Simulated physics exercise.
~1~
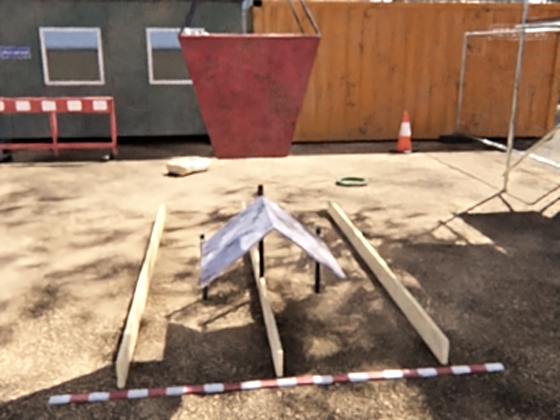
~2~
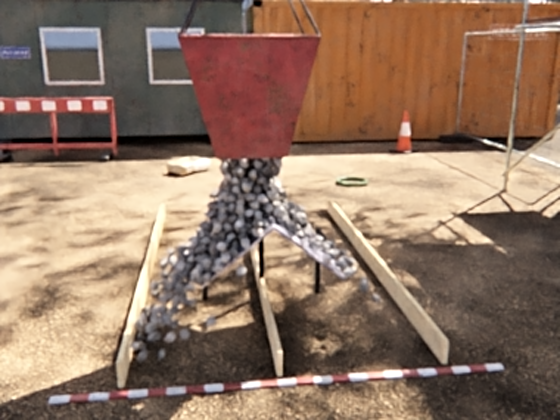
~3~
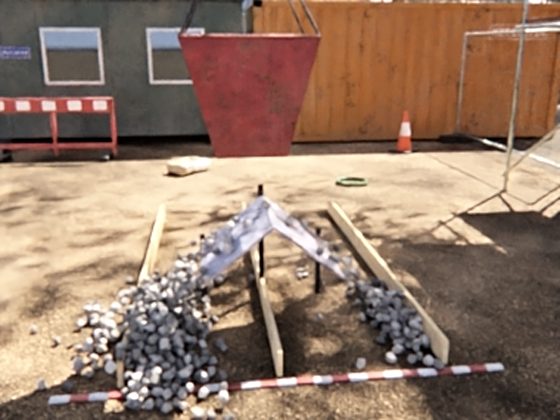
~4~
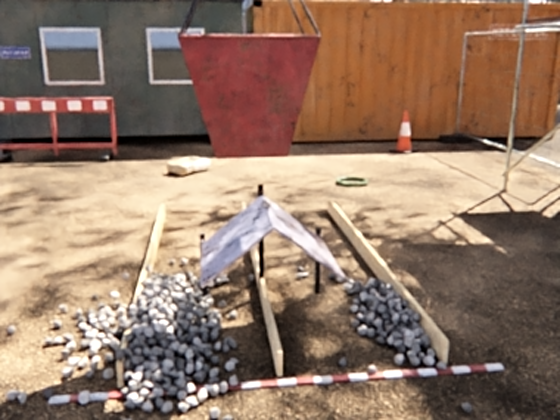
Grey stones drop from a red skip, slide down steel slopes and settle mostly left.
